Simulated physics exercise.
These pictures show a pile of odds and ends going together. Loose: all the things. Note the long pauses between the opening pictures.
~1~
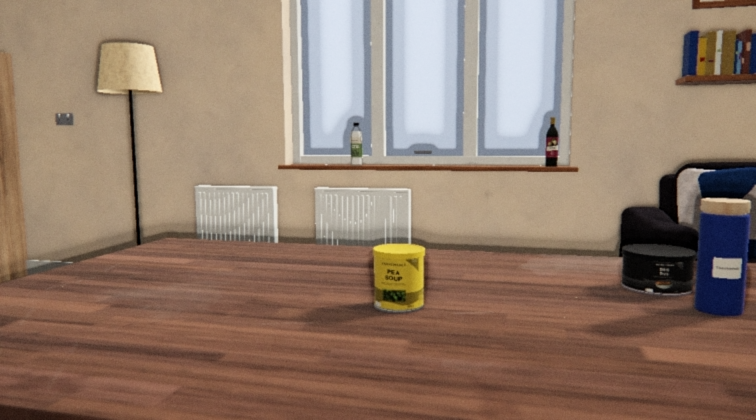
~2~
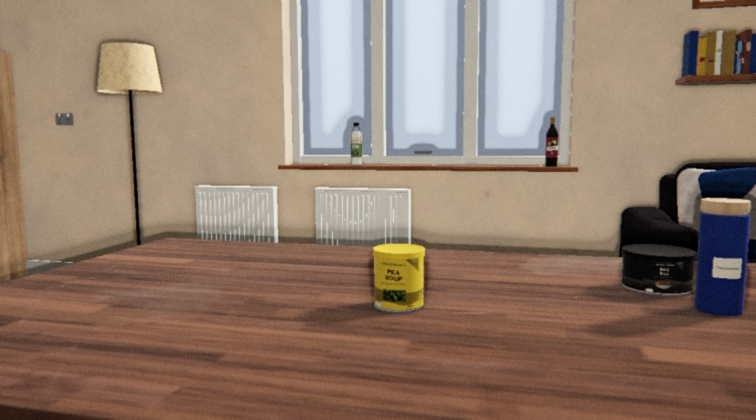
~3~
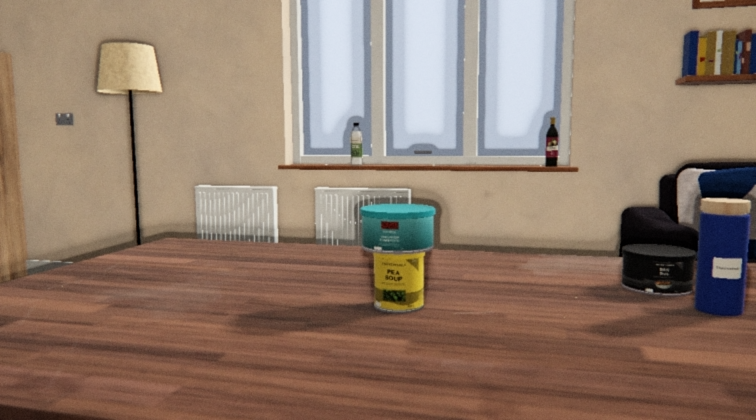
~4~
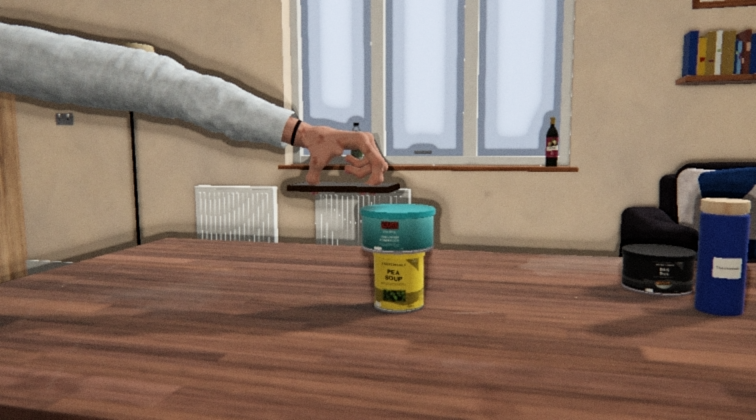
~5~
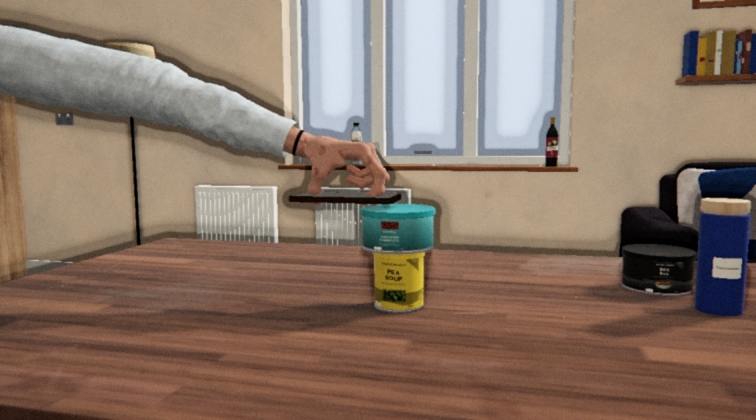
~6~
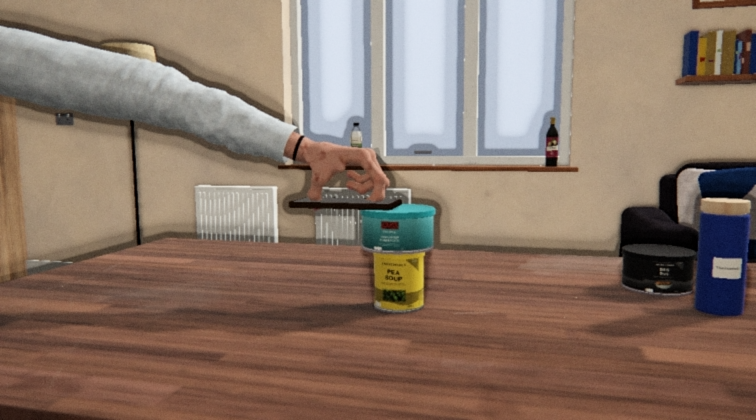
A hand in a pale grey sleeve reaches in from the left and lowers a flat, dark phone onto the turquoise tub, its right end over the lid. The tub has appeared on a yellow pea soup container, with a black tub and blue jar to the right. A still, level view across a wooden table shows a lamp, radiators and windowsill bottles in the room behind.
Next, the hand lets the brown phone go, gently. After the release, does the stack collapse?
Pretty sure the pile is unstable there.
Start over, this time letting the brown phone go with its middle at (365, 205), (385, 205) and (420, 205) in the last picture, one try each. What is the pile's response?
So the first time it tips over, the second time it stays intact, and the third time it stays intact.
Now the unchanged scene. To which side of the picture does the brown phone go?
Leftwards.
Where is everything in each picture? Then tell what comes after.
The last thing is not in view yet; blue jar (722, 256), in the first picture.
The last thing is not in view yet, in the second picture.
The last thing is not in view yet; blue jar (722, 256), in the third picture.
Coming down; brown phone (344, 187); turquoise tub (398, 227), in the fourth picture.
Coming down; brown phone (346, 198); blue jar (722, 256), in the fifth picture.
In place under the hand; brown phone (346, 204); turquoise tub (398, 227), in the sixth picture.
Then, 0.30 s later than the last frame, brown phone now fallen.
Then, 0.60 s later than the last frame, things are still on the move.
When it is over, fallen, brown phone; the other 4 as before. End places, in pixels of the last picture, brown phone near (278, 295). The pile gives way.
